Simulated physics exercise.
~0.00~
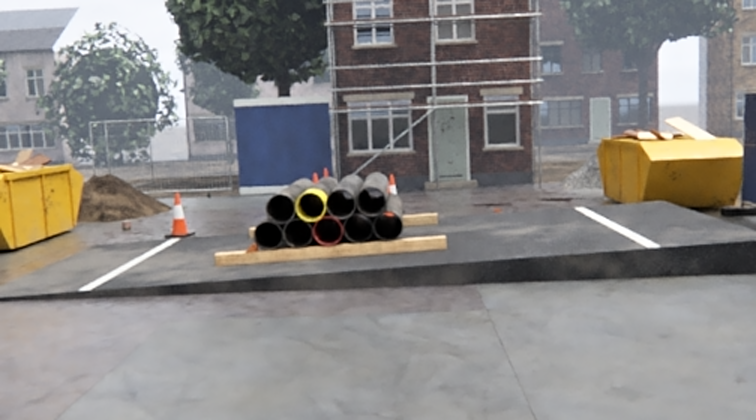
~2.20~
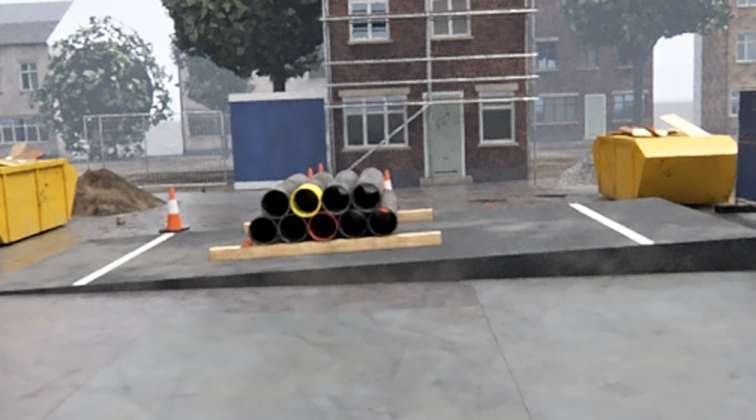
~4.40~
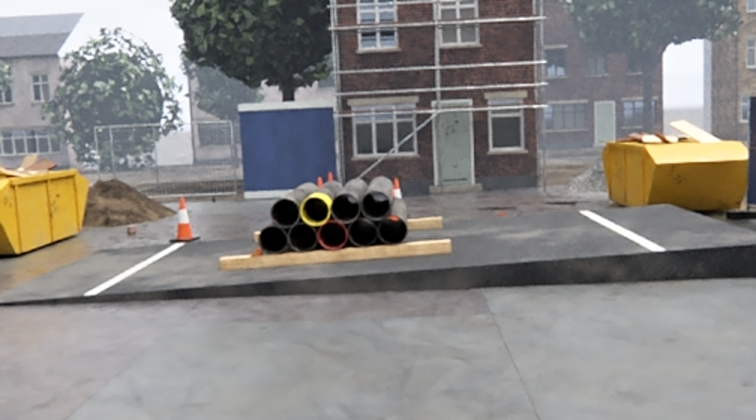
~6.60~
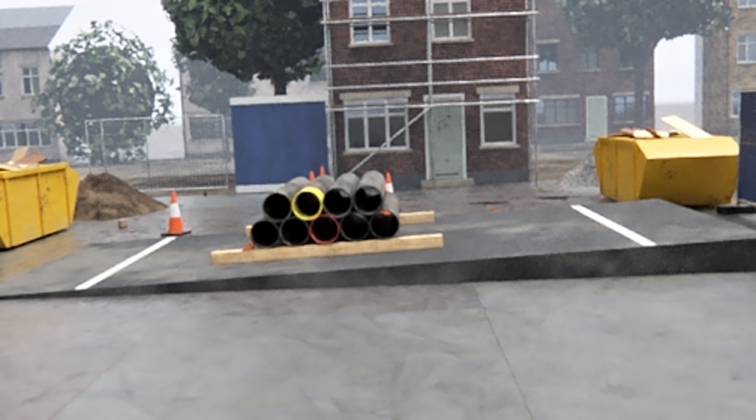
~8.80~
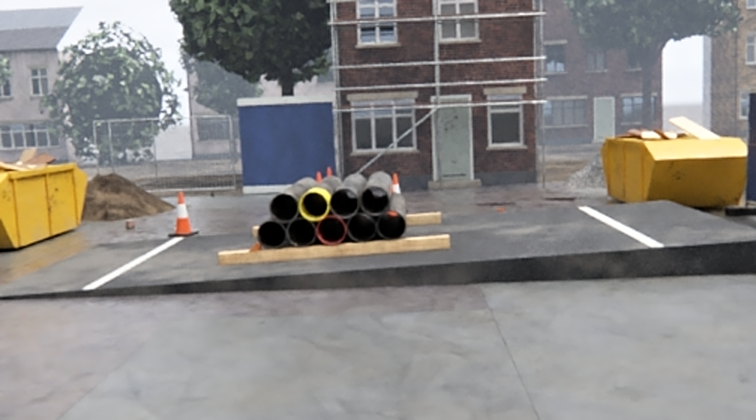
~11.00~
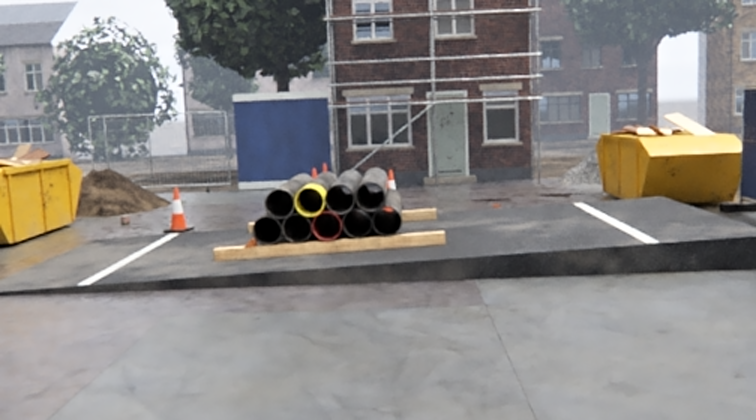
A scaffolded brick house standing behind stacked dark pipes, one ringed yellow and one red, staying still on timbers between white lines.
